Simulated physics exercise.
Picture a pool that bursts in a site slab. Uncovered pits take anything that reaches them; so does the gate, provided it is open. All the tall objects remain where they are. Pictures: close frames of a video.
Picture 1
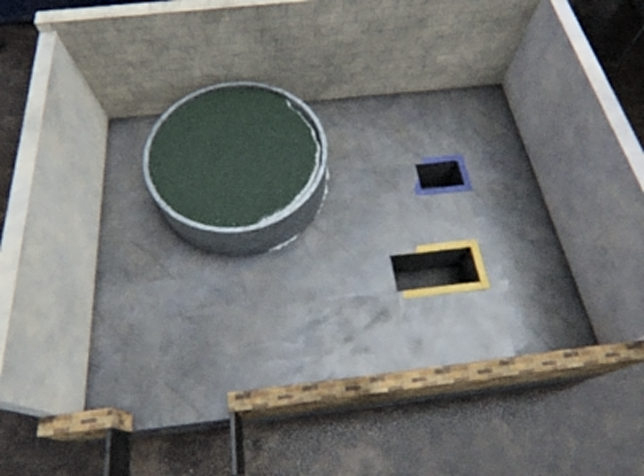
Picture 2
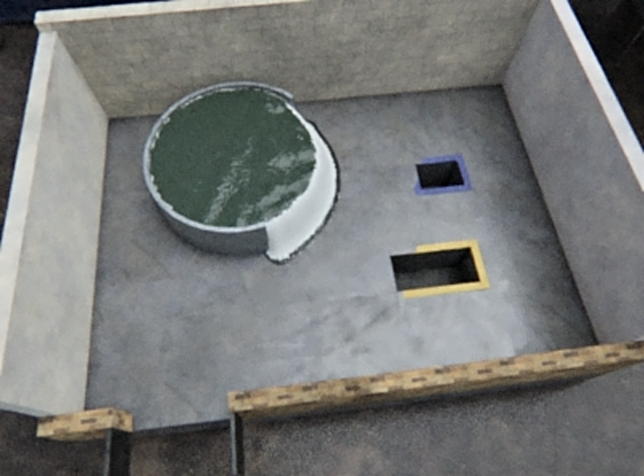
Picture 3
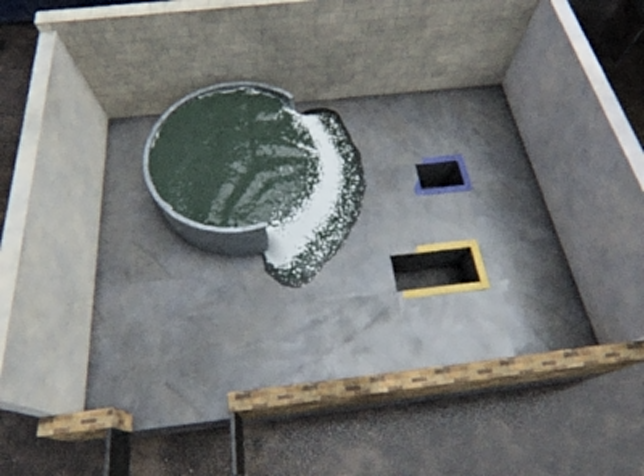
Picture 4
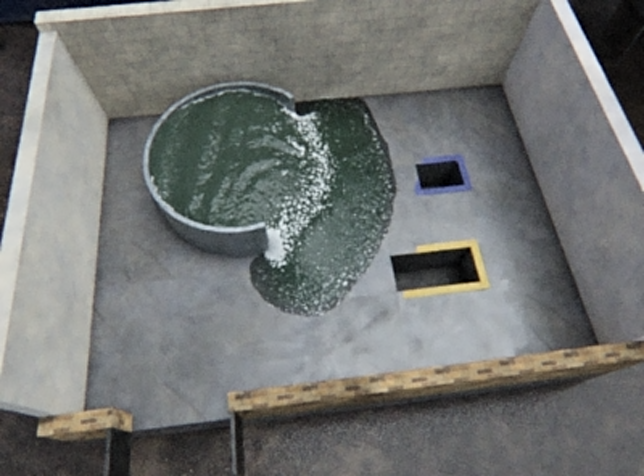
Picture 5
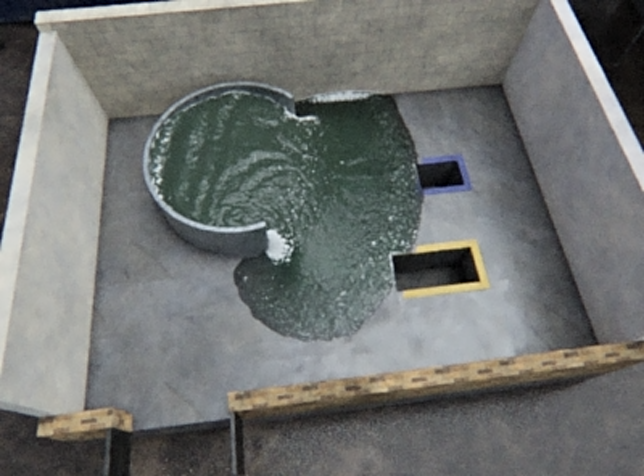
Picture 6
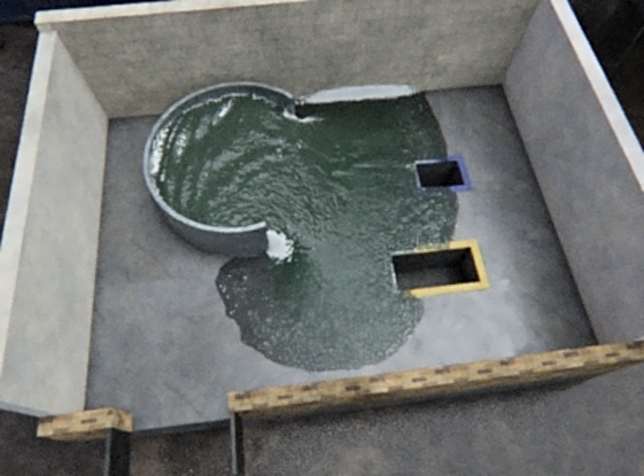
At first, a round pool of dark green water stands whole in a walled grey yard. Its right side opens and white, foaming water pours onto the slab, then the green sheet spreads right and toward the front, reaching around the blue-edged and yellow-edged openings and nearing the low brick wall.
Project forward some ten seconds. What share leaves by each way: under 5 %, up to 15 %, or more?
At the end, the gate lands in the bottom band - below five per cent; the blue pit lands in the top band - past fifteen per cent; the yellow pit lands in the top band - past fifteen per cent.
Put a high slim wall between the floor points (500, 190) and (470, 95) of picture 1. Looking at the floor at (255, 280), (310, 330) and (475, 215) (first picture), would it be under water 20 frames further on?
Result, listed order: Spot 1 kept clear of the flood, spot 2 reached by the flood, spot 3 reached by the flood.
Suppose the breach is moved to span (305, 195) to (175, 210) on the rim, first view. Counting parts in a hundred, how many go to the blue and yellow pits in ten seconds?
Approximately, blue takes 4 % and yellow takes 10 %.
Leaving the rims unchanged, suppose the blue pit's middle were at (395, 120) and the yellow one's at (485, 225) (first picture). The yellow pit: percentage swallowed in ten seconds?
Yellow: 50 %.
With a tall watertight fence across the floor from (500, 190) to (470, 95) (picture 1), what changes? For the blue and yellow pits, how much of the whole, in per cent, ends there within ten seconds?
Shares in percent - blue: 30; yellow: 35.
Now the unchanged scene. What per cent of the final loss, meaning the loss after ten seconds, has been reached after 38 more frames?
Near 80 in a hundred.
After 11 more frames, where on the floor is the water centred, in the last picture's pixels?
I'd put it at around (365, 193).
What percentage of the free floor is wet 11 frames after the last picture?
About 65 per cent.
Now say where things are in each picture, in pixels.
The round pool at (236, 154) is whole and still, in the first frame.
Water pours out at (322, 180) and has run to (276, 259), in the second frame.
Water pours out at (322, 182) and has run to (289, 282), in the third frame.
Water pours out at (322, 184) and has run to (288, 307), in the fourth frame.
The front is at (306, 334), out from the gap at (322, 185), in the fifth frame.
The front is at (314, 365), out from the gap at (322, 185), in the sixth frame.
A moment on, water covers 55 % of the floor; the gate 0 %, the blue pit 3 %, the yellow pit 5 %.
Next, water covers 65 % of the floor; the gate 0 %, the blue pit 6 %, the yellow pit 10 %.
Then, water covers 70 % of the floor; the gate 0 %, the blue pit 11 %, the yellow pit 16 %.
Later, water covers 80 % of the floor; the gate 0 %, the blue pit 18 %, the yellow pit 32 %.
In the end, water covers 95 % of the floor; the gate 1 %, the blue pit 24 %, the yellow pit 39 %.
